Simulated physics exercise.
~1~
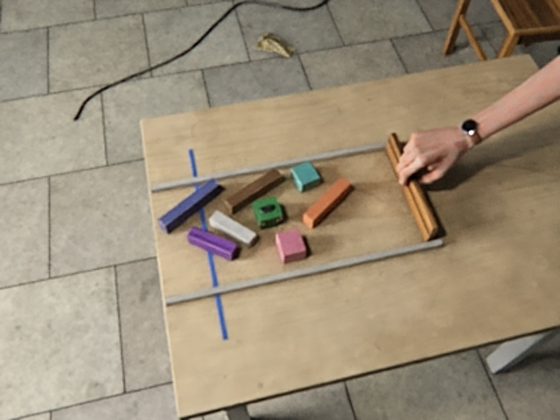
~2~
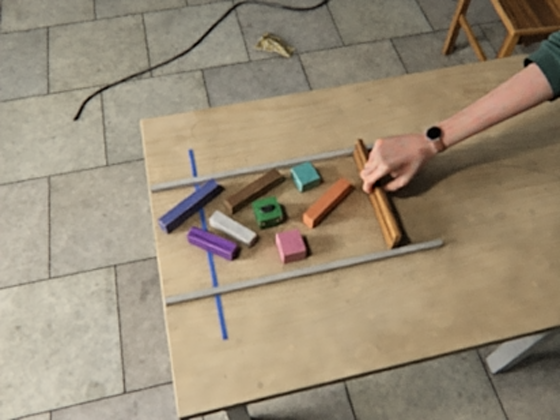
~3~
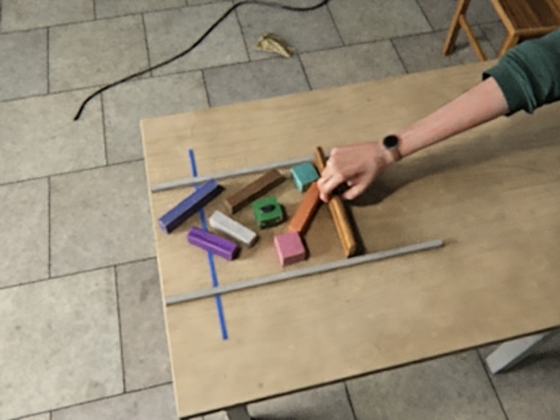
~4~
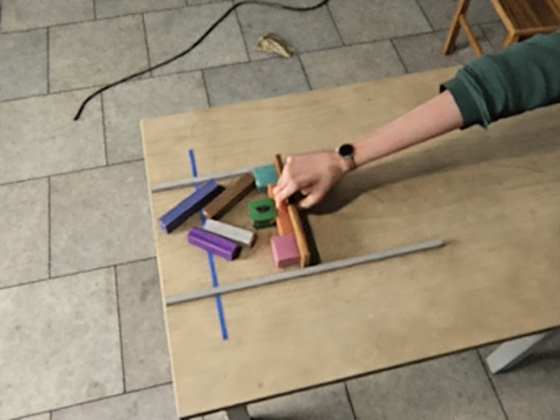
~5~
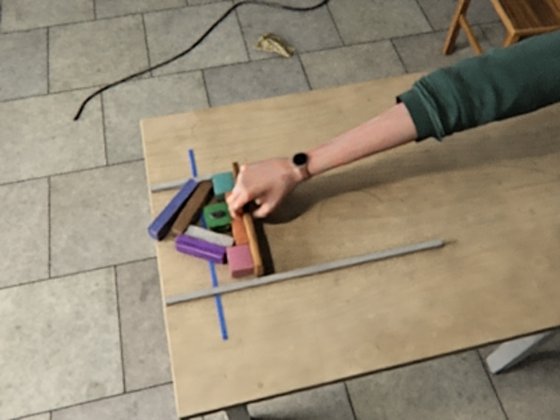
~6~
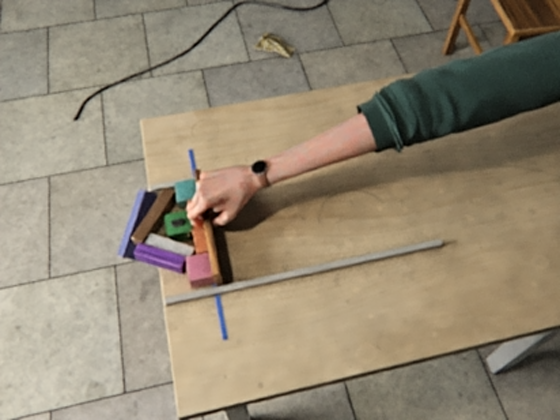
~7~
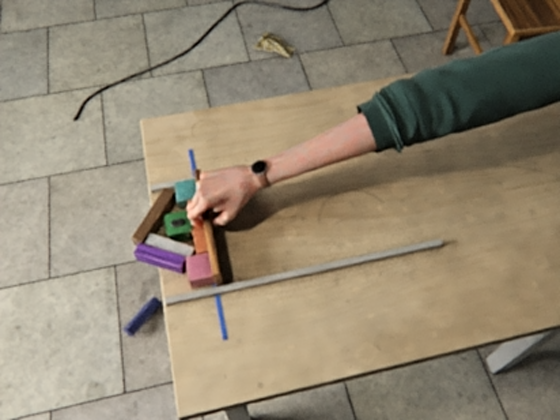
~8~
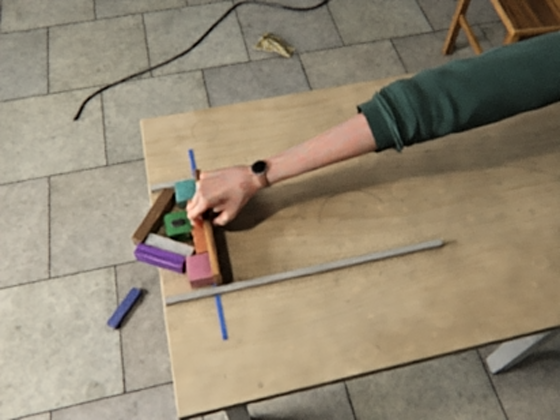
A hand wearing a dark watch slides an orange-brown board leftward between two grey rails on a wooden table, seen from above on a grey tiled floor. Ahead of it lie an orange bar, a turquoise block, a pink block, a green block, and brown, white, purple and blue pieces near a strip of blue tape. The board meets the orange bar first, then gathers the others into a tight cluster and pushes them toward the left edge. It stops at the tape, with several pieces jutting over the edge. The blue bar drops off and ends on the floor, while the rest stay up.
